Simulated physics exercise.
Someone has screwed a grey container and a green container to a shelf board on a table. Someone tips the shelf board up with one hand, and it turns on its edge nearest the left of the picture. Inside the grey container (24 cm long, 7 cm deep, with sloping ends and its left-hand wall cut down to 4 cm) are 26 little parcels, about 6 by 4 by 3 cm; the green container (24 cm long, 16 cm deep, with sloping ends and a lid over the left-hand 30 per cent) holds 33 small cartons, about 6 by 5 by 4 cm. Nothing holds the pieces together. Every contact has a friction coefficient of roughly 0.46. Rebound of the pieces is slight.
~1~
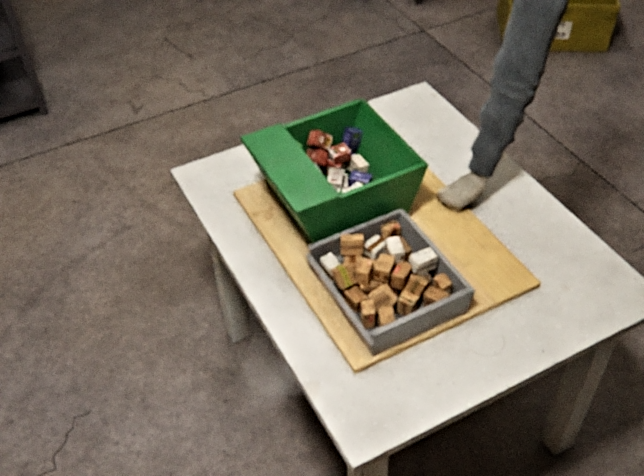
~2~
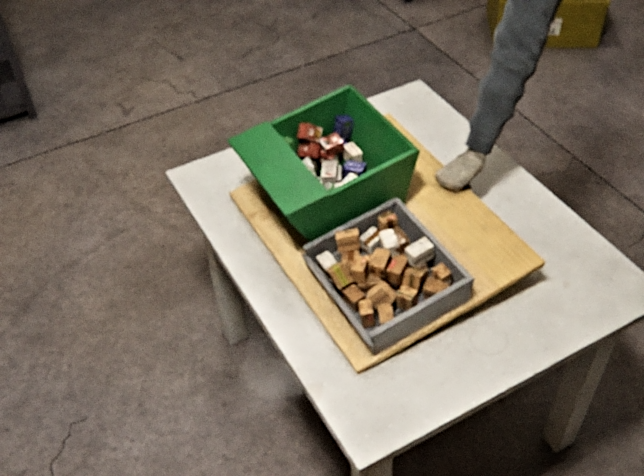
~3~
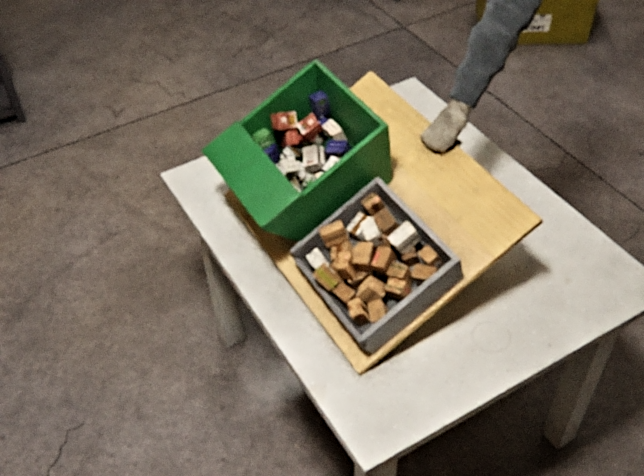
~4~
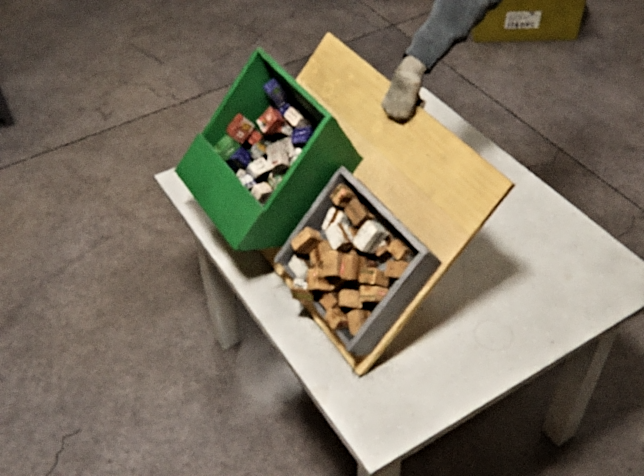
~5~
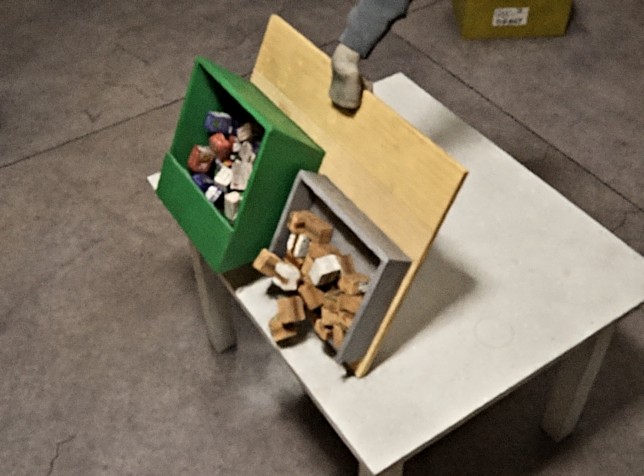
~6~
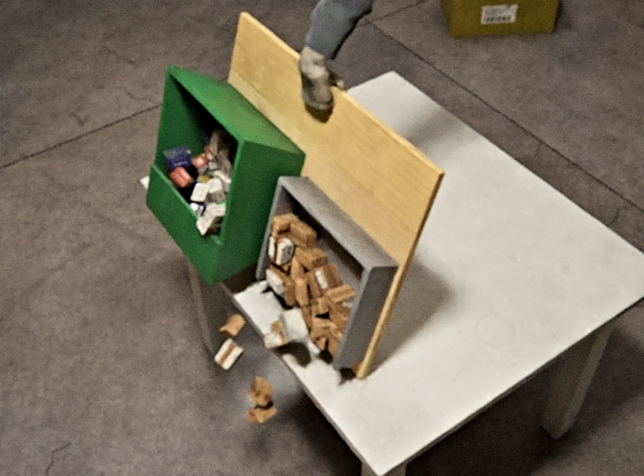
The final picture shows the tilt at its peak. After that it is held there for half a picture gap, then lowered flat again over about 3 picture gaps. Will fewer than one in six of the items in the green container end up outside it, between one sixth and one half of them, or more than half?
It holds above five-sixths.
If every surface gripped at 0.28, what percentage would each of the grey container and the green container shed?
Grey container 40, green container 10 per cent.
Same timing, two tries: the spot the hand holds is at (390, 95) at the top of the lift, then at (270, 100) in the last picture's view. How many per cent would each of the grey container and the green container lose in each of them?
Grey container: 20 %, then 100 %; green container: 0 %, then 10 %.
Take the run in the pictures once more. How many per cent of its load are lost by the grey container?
Grey container - about 30 per cent.
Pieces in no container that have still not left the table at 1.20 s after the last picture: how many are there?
Some 2 pieces.
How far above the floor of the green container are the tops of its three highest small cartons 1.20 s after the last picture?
About 12 cm.
Then, 0.19 s after the last picture, tilt 66°; the grey container is down by 7 of 26 and the green container is down by 1 of 33.
Then, 0.43 s after the last picture, tilt 19°; the grey container is down by 7 of 26 and the green container is down by 1 of 33.
Then, 0.77 s after the last picture, tilt 0°; the grey container is down by 7 of 26 and the green container is down by 1 of 33.
Outcome (1.20 s after the last picture), the grey container is down by 7 of 26 and the green container is down by 1 of 33. Asked share, 1 of 33, 3 per cent.
